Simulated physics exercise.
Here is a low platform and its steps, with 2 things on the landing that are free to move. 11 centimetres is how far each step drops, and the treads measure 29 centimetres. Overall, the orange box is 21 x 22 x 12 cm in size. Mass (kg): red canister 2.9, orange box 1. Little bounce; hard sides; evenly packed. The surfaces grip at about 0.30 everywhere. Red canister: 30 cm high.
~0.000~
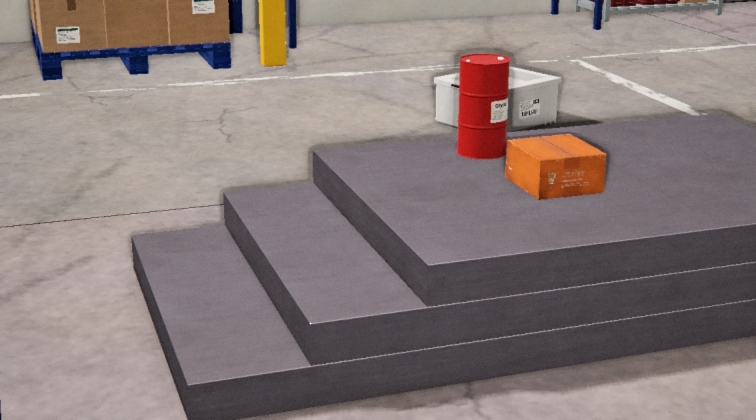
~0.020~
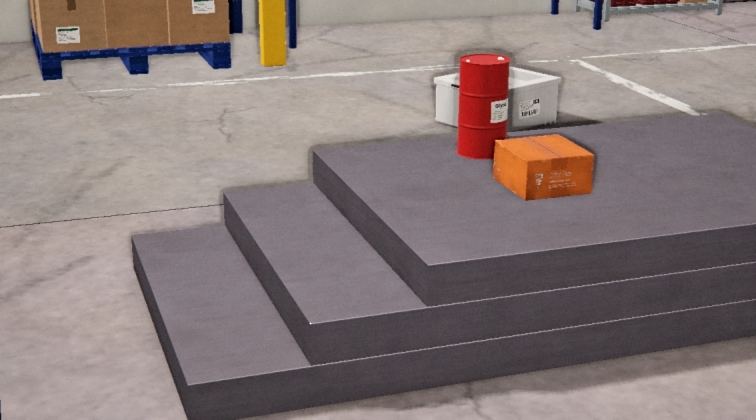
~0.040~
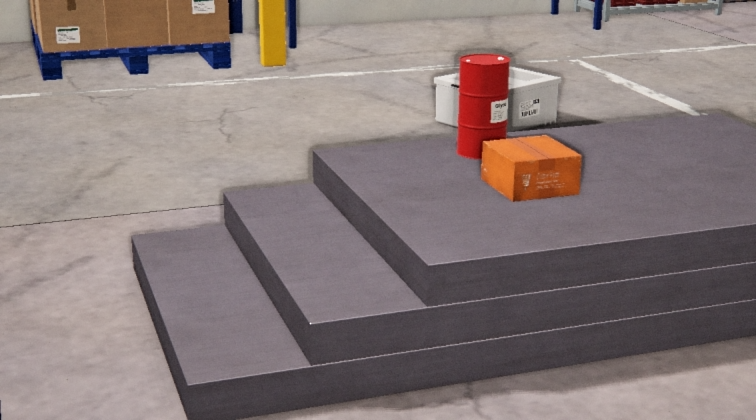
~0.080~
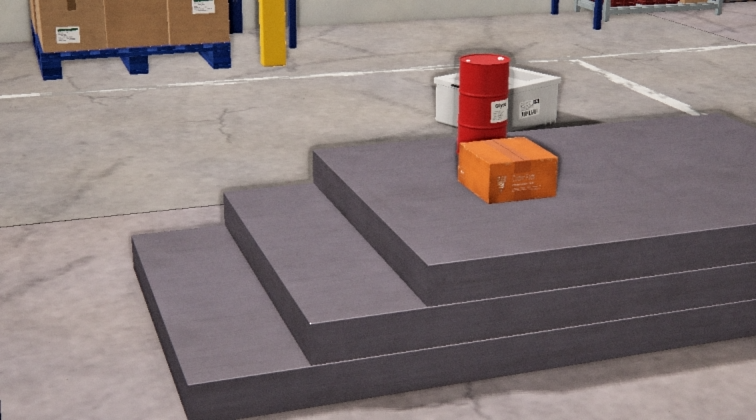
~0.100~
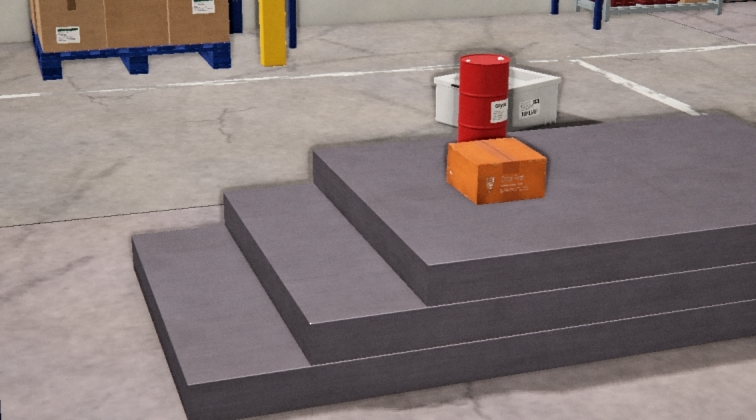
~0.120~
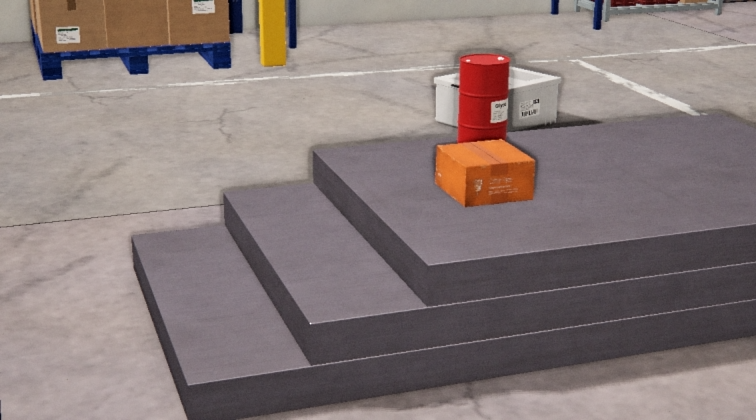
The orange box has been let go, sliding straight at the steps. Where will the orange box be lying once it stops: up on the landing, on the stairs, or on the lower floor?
On the stairs.
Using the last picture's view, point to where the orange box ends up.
Near (307, 230).
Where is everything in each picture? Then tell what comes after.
In the first picture, 56 cm to the first step; orange box (555, 166); red canister (483, 106).
In the second picture, 52 cm to the first step; orange box (542, 167); red canister (483, 106).
In the third picture, 48 cm to the first step; orange box (530, 167); red canister (483, 106).
In the fourth picture, 41 cm to the first step; orange box (507, 170); red canister (483, 106).
In the fifth picture, 38 cm to the first step; orange box (495, 170); red canister (483, 106).
In the sixth picture, 34 cm to the first step; orange box (484, 172); red canister (483, 106).
After 0.22 s, 19 cm to the first step; orange box near (434, 177).
After 0.32 s, 7 cm to the first step; orange box near (392, 182).
After 0.52 s, 11 cm past the top edge and 5 cm lower; orange box near (331, 207).
After 0.62 s, 15 cm past the top edge and 7 cm lower; orange box near (316, 215).
In the end (1.1 s), 17 cm past the top edge and 11 cm lower; red canister under 12 cm from the start. At the end, from the last picture's camera, orange box near (307, 230).
